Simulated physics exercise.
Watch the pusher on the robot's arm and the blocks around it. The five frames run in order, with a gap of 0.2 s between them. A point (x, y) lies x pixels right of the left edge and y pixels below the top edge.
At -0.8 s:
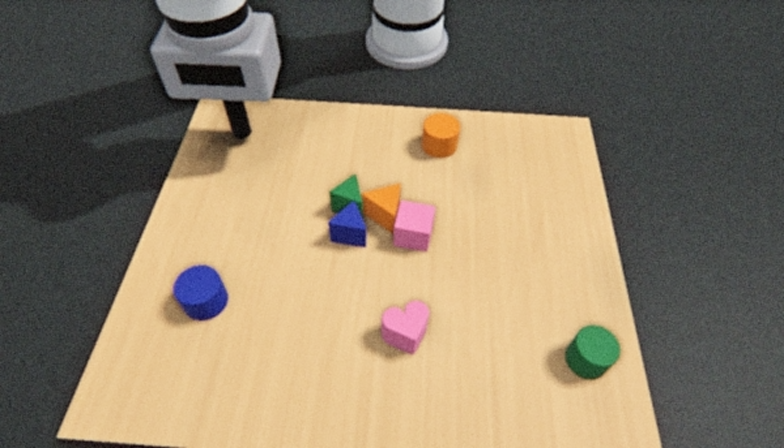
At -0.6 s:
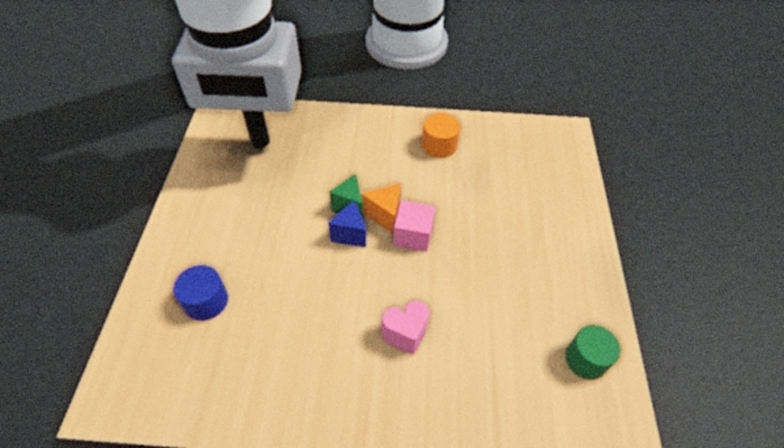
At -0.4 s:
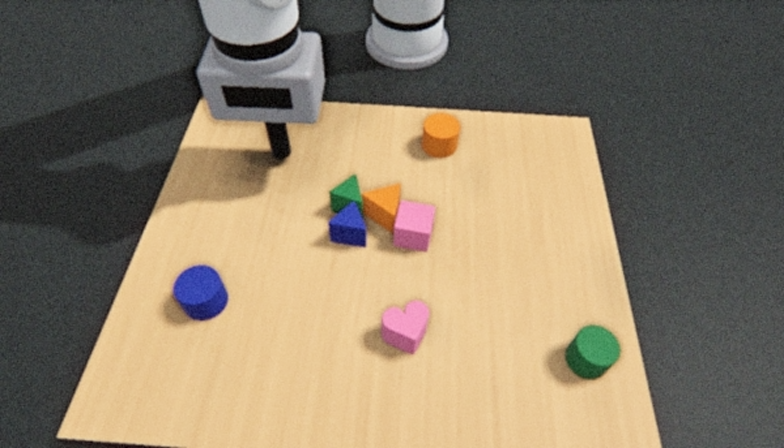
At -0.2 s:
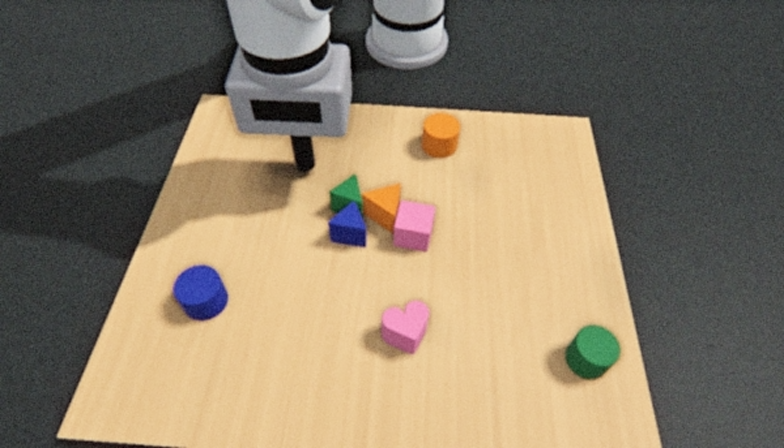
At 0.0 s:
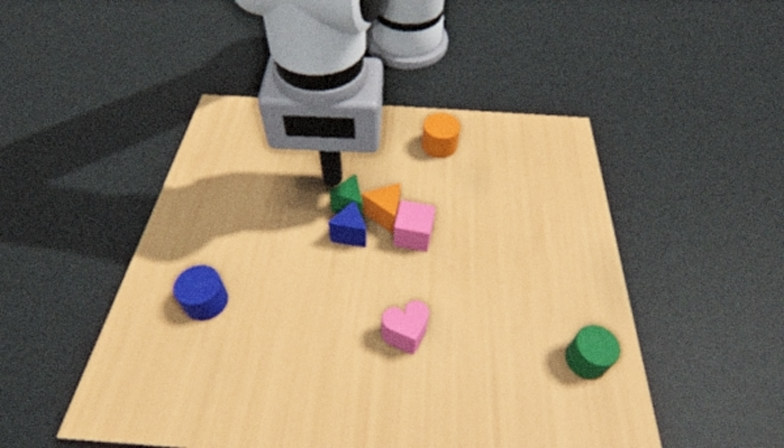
The clip opens on a wooden board with scattered colored blocks, a green, a blue and an orange triangle clustered beside a pink square, and a robot arm at the upper left. The arm moves its black pusher steadily right and downward, closing in on the green triangle, while the blocks stay still.
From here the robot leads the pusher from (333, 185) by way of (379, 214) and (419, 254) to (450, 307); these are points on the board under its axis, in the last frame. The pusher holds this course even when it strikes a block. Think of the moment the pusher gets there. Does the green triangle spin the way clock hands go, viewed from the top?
Yes
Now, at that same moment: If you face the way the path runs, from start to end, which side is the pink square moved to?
Facing from start to end, it will go to the left.
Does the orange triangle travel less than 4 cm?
That would be a no.
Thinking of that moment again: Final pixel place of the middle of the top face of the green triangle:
I'd say the green triangle ends with its top centre at (354, 205).
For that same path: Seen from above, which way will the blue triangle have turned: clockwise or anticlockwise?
That block twists counter-clockwise.
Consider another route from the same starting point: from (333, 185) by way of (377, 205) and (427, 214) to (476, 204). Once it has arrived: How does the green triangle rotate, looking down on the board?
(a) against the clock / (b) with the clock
My answer is option b.
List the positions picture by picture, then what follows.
In the first frame, lower end of the pusher (242, 133), tops of blocks, green triangle (349, 189), blue triangle (349, 217), orange triangle (385, 197), pink square (415, 216).
In the second frame, pusher (261, 142), blocks as before.
In the third frame, pusher (282, 153), blocks as before.
In the fourth frame, pusher (306, 165), blocks as before.
In the fifth frame, pusher (333, 179), green triangle (349, 189), blue triangle (349, 217), orange triangle (385, 197), pink square (415, 216).
The first path, step by step. One third of the way, pusher (381, 209); green triangle (354, 205), turned 70° clockwise; blue triangle (339, 232), turned 35° anticlockwise; orange triangle (391, 213), turned 15° anticlockwise; pink square (425, 219), turned 15° anticlockwise.
Two thirds of the way, pusher (420, 249); green triangle (354, 205), turned 75° clockwise; blue triangle (339, 232), turned 35° anticlockwise; orange triangle (433, 259), turned 25° anticlockwise; pink square (455, 232), turned 35° anticlockwise.
At the end, pusher (452, 302); green triangle (354, 205), turned 75° clockwise; blue triangle (339, 232), turned 35° anticlockwise; orange triangle (461, 315); pink square (456, 233), turned 40° anticlockwise.
